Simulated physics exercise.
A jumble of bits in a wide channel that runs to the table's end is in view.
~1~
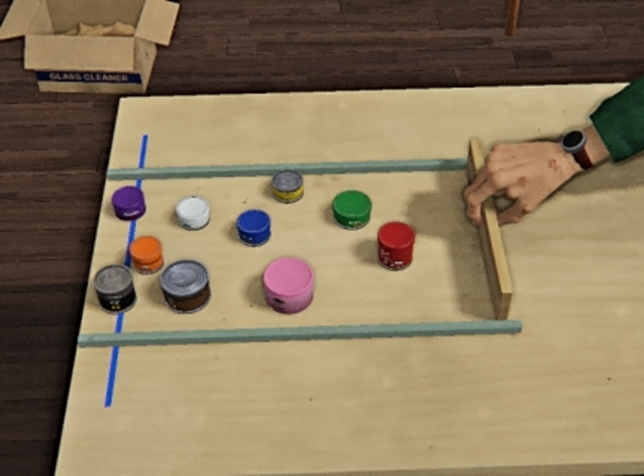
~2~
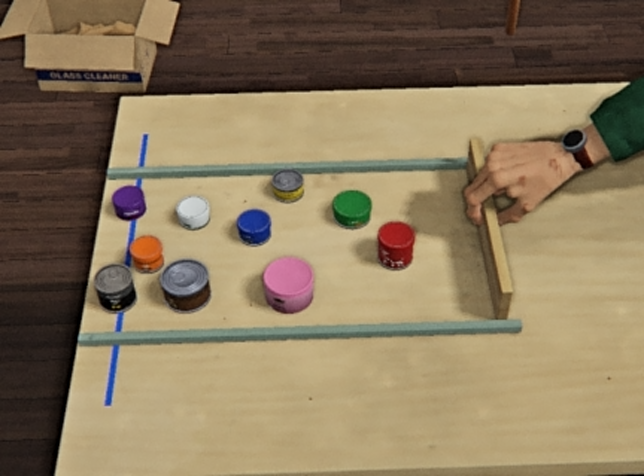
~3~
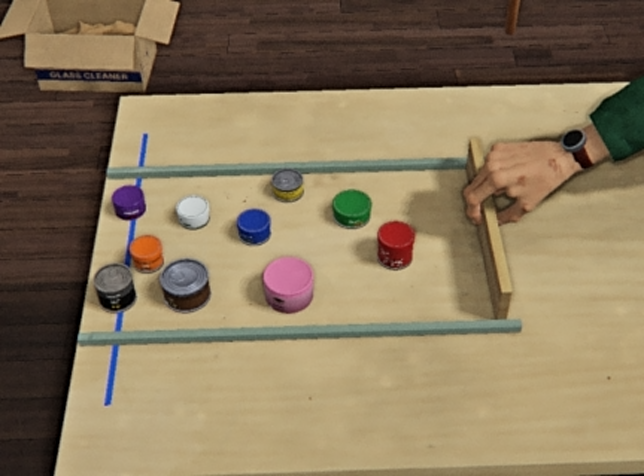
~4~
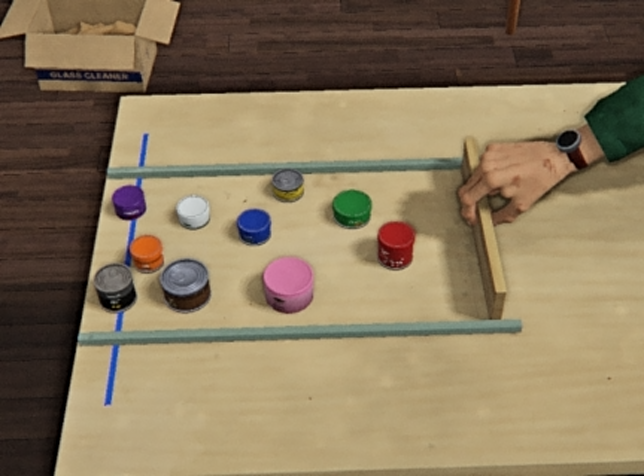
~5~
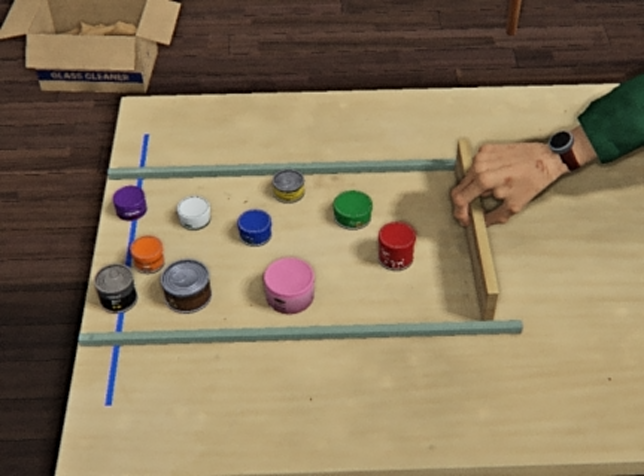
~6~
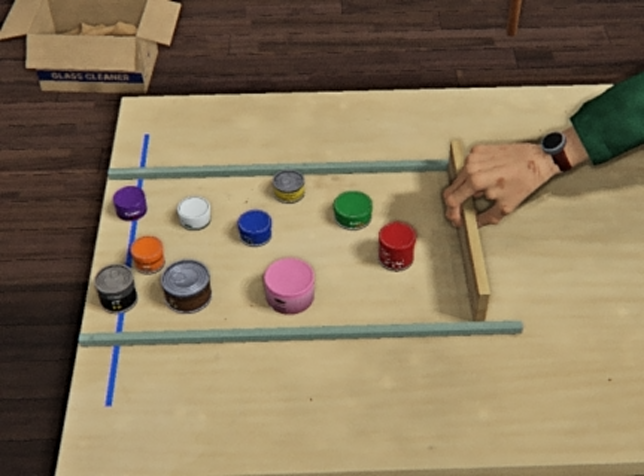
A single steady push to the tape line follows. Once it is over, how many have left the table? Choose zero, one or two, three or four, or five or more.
Five or more of them have left the table.
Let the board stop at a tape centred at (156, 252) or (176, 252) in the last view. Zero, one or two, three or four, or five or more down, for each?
Okay, so it's one to two for the first place and just one or two for the second.
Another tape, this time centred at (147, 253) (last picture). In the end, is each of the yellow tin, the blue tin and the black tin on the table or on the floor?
Going in order, the yellow tin keeps its spot, then the blue tin keeps its spot, then the black tin goes off the edge.
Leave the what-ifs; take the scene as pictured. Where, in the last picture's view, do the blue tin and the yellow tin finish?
(114, 237) and (122, 187), approximately.
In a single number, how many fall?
That makes a total of 5.
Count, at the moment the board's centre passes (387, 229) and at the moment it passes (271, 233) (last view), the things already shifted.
It comes to 1 for the first spot, 5 for the other.
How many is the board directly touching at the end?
It is in contact with 5.
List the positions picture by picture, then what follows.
In the first picture, black tin (115, 289); purple tub (129, 204); orange pot (147, 255); board (487, 226); tape (129, 253).
In the second picture, purple tub (129, 203); board (487, 226).
In the third picture, orange pot (147, 254); white tin (193, 213).
In the fourth picture, black tin (115, 288); green pot (352, 209).
In the fifth picture, purple tub (130, 204); brown pot (187, 286).
In the sixth picture, black tin (116, 289); purple tub (130, 204); orange pot (148, 255); board (467, 227); tape (130, 253).
Soon after, none off yet; black tin at rest near (116, 289); purple tub at rest near (130, 204); orange pot at rest near (148, 255).
At rest, the number that fall off is five or more; fallen, white tin, brown pot, orange pot, purple tub and black tin.
